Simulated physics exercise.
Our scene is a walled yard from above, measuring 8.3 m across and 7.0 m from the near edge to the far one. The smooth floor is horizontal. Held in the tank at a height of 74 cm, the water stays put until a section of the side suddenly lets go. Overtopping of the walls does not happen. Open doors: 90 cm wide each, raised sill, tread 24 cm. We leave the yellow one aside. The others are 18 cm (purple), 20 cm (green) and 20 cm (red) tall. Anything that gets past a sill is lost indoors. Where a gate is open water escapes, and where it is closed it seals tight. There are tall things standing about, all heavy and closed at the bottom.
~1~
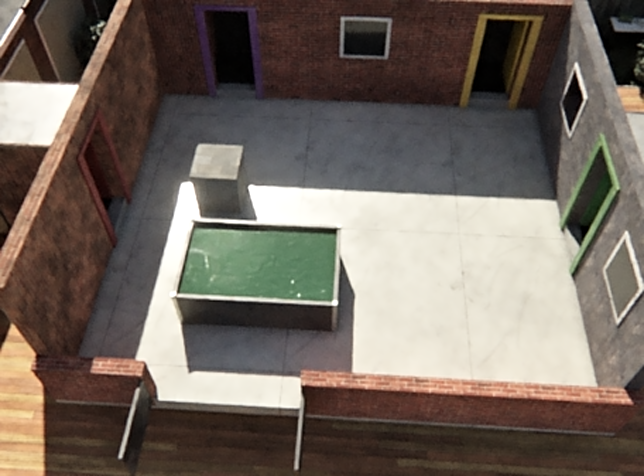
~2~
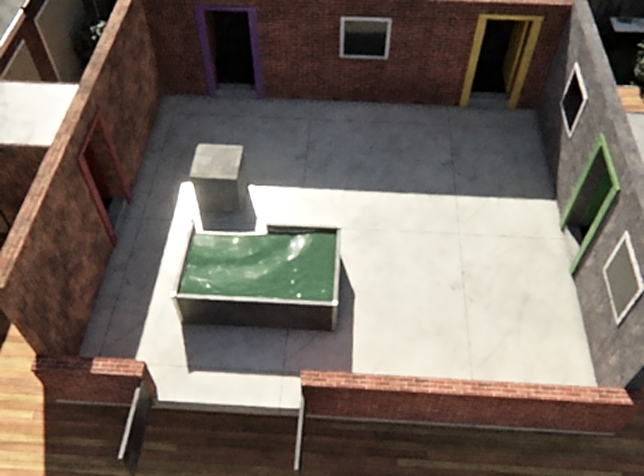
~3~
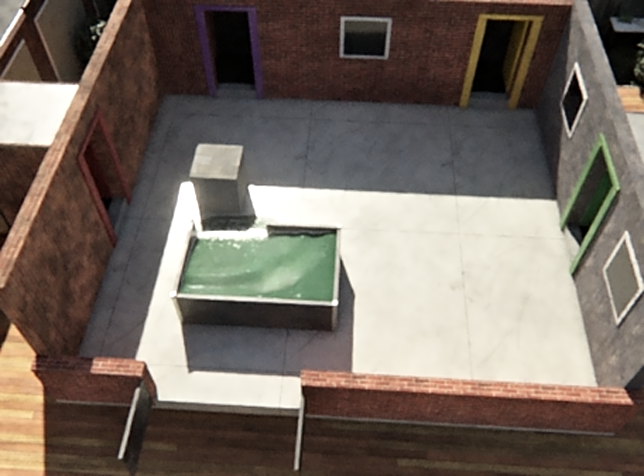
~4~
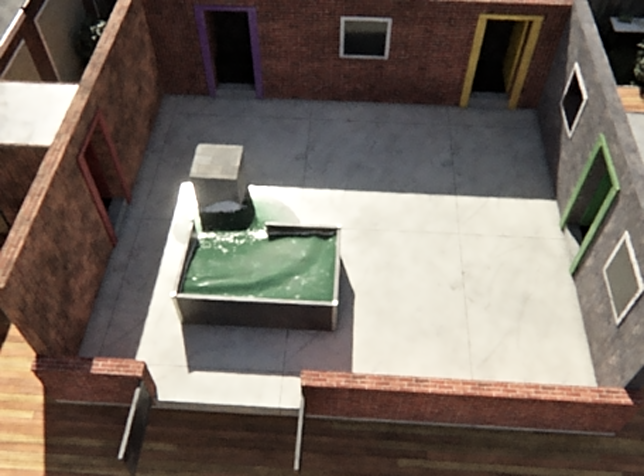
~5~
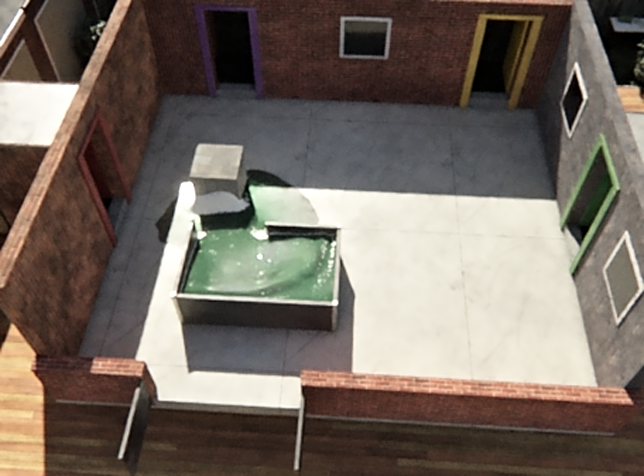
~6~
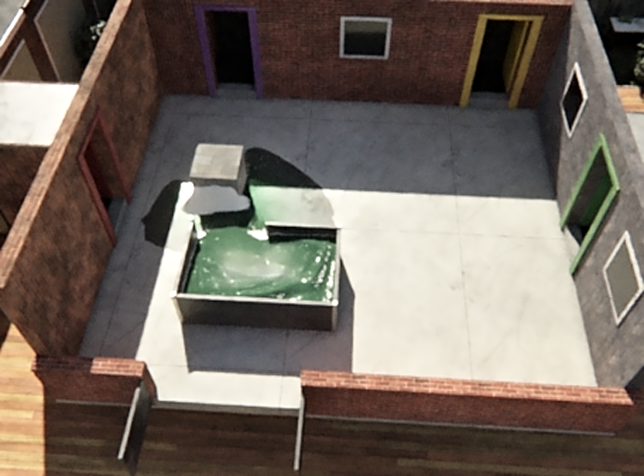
A walled yard held a tank of still green water, which began rippling, then poured out through a gap on the far side and spread around the grey block and across the floor behind it.
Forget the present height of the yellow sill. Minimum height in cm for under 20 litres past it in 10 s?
Approx. 6.5 cm.
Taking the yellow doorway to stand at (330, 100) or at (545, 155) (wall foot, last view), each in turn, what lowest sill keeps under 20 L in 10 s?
15 and 8.5 cm.
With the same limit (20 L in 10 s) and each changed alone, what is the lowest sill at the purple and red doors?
Close to 9.0 cm (purple) and close to 27 cm (red).
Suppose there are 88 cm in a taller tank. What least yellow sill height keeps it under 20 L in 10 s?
The step would need to be some 9.0 cm high.
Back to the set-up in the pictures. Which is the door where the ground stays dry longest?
Answer: Green.
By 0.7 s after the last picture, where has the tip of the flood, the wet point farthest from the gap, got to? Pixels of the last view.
Near (316, 104).
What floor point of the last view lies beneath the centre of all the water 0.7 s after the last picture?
My guess is close to (247, 252).
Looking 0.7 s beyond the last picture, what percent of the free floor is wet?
Roughly 20 percent.
Then, 0.7 s after the last picture water covers 20 % of the floor, deepest (53 cm) near (228, 219); it has not reached the yellow door.
Then, 2.3 s after the last picture water covers 50 % of the floor, deepest (30 cm) near (228, 219); 4 cm at the yellow door, 0 litres in over its 22 cm sill.
Then, 9.3 s after the last picture water covers 95 % of the floor, deepest (10 cm) near (538, 119); 9 cm at the yellow door, 0 litres in over its 22 cm sill.
At the yellow door as built, the water peaked near 10 cm, 6.5 s after the last picture.
Run again over the same 10 s with other heights there, 27 litres in over 6 cm, 9 litres over 8 cm. The limit of 20 litres is kept from about 6.5 cm up.
